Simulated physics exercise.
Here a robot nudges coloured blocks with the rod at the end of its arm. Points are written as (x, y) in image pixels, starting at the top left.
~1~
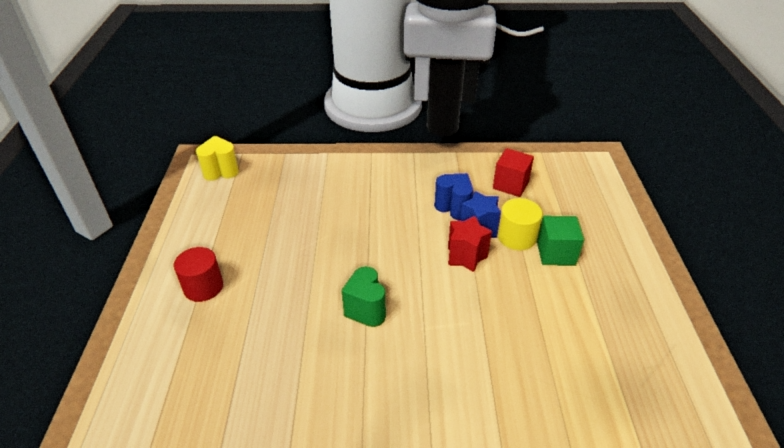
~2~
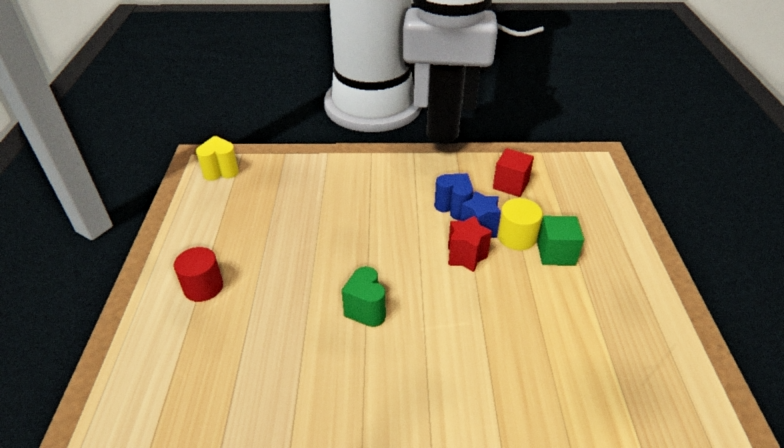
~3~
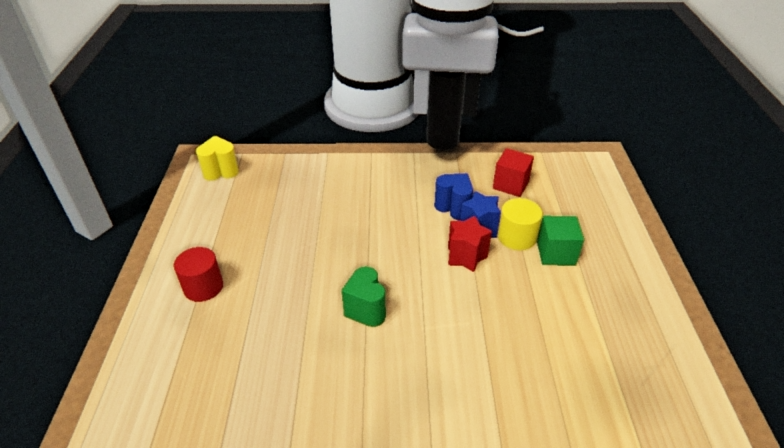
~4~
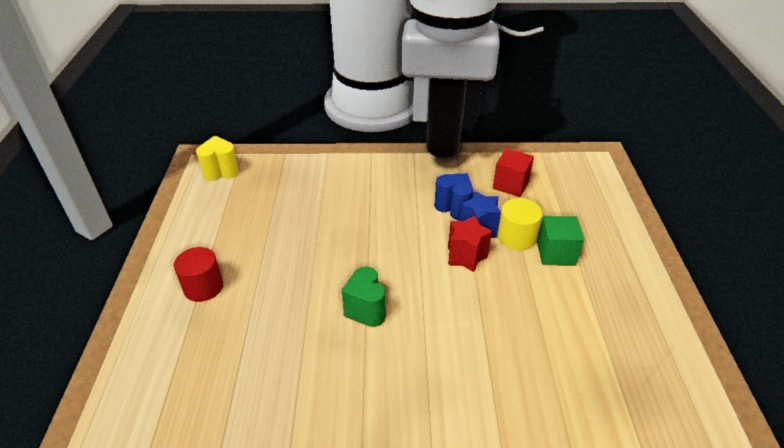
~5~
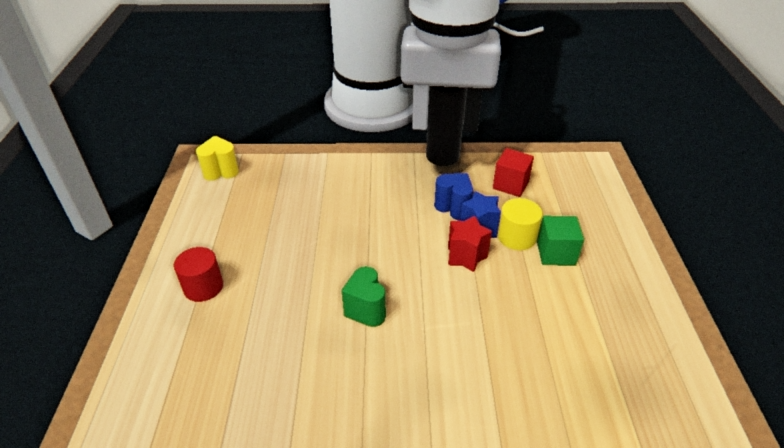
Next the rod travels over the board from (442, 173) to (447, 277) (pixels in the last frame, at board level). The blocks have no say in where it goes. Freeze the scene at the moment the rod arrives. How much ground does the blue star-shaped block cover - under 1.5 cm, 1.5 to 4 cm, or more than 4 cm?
The over 4 cm band.
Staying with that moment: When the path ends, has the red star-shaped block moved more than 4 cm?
I believe so.
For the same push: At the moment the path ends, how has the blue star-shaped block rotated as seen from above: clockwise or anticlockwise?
From above, counter-clockwise.
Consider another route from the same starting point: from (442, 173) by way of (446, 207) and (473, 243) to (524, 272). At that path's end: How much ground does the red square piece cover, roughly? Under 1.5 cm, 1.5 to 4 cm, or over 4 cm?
Once the path ends, it will sit under 1.5 cm from where it is now.
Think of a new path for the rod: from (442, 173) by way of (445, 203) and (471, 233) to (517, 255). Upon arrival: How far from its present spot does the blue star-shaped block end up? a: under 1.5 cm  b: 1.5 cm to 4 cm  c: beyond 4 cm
I choose c.
On the path given first. One third of the way, rod (443, 187); blue heart block (459, 197), turned 15° anticlockwise; blue star-shaped block (490, 212); yellow cylinder (525, 212).
Two thirds of the way, rod (445, 220); blue heart block (470, 232), turned 45° anticlockwise; red star-shaped block (478, 255), turned 40° clockwise; blue star-shaped block (507, 230), turned 50° anticlockwise; yellow cylinder (532, 213).
At the end, rod (448, 259); blue heart block (487, 255), turned 70° anticlockwise; red star-shaped block (499, 281), turned 55° clockwise; blue star-shaped block (513, 236), turned 80° anticlockwise; yellow cylinder (532, 213).
